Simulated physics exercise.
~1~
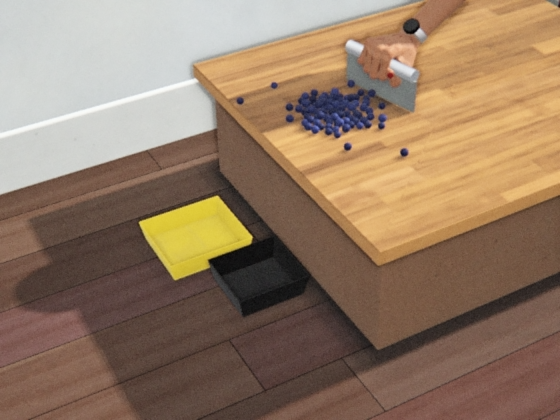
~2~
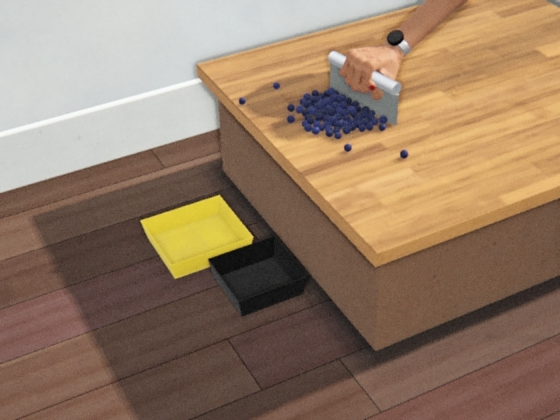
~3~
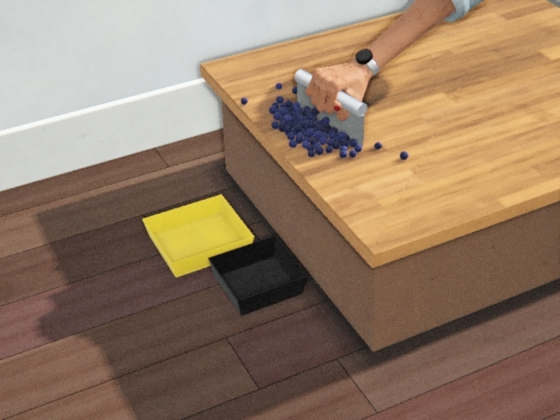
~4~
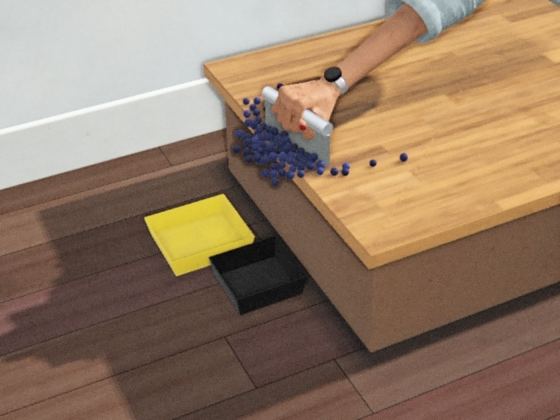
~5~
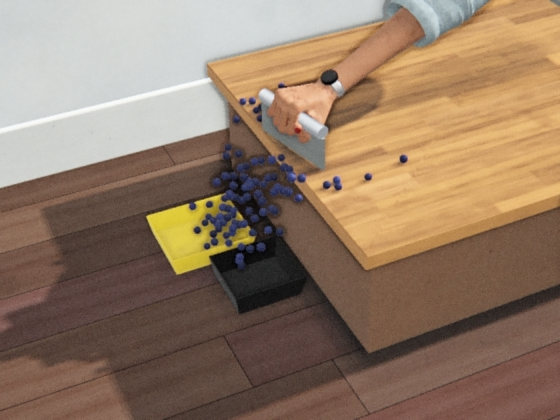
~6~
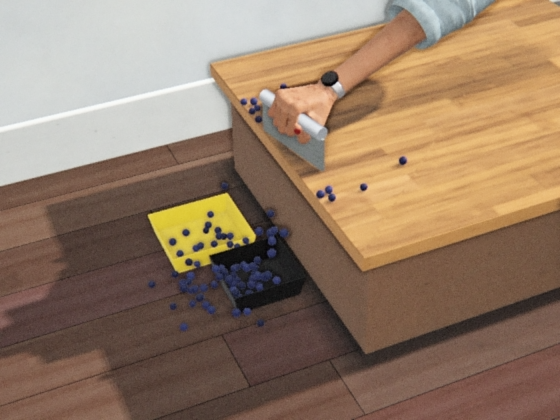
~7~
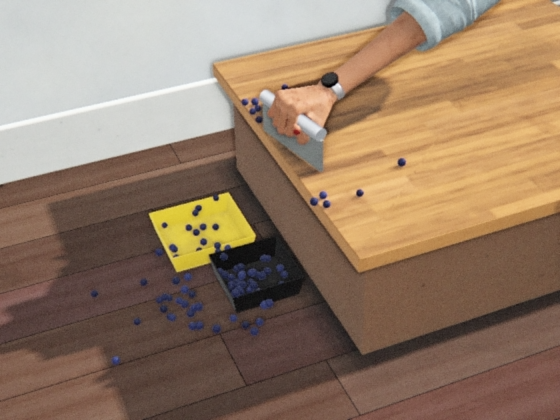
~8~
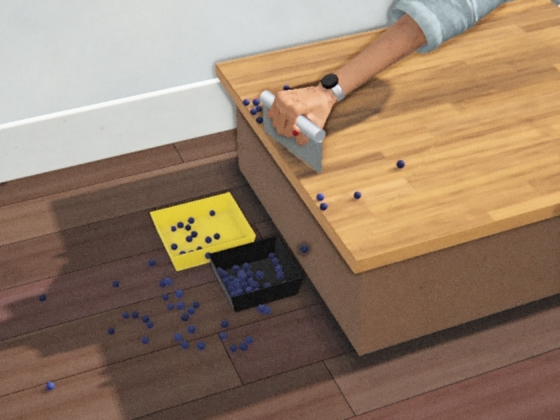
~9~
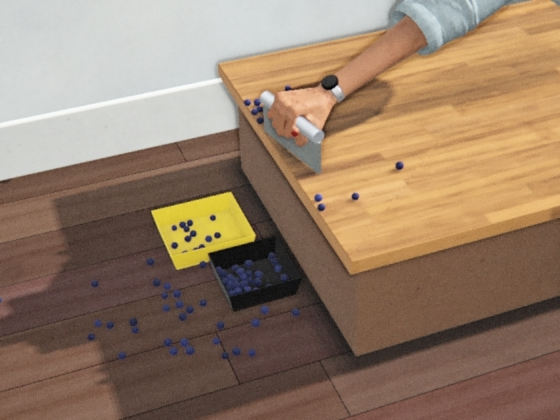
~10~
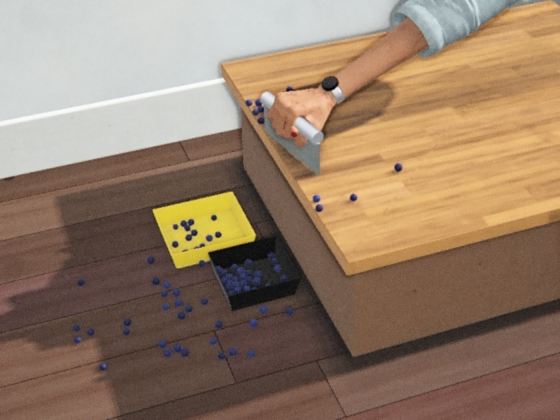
The clip opens on a wooden tabletop where a hand holds a metal scraper behind a loose pile of blueberries, with a yellow tin and a black tin on the floor below. The hand pushes the scraper left and toward the near edge, gathering the berries ahead of it while a few stay behind. At the edge the scraper stops, and the pile spills over in a cluster. Berries drop into both tins and onto the floorboards, some rolling out to the left. At the end, the black tin holds more than the yellow one, many lie scattered on the floor, and a few remain on top.
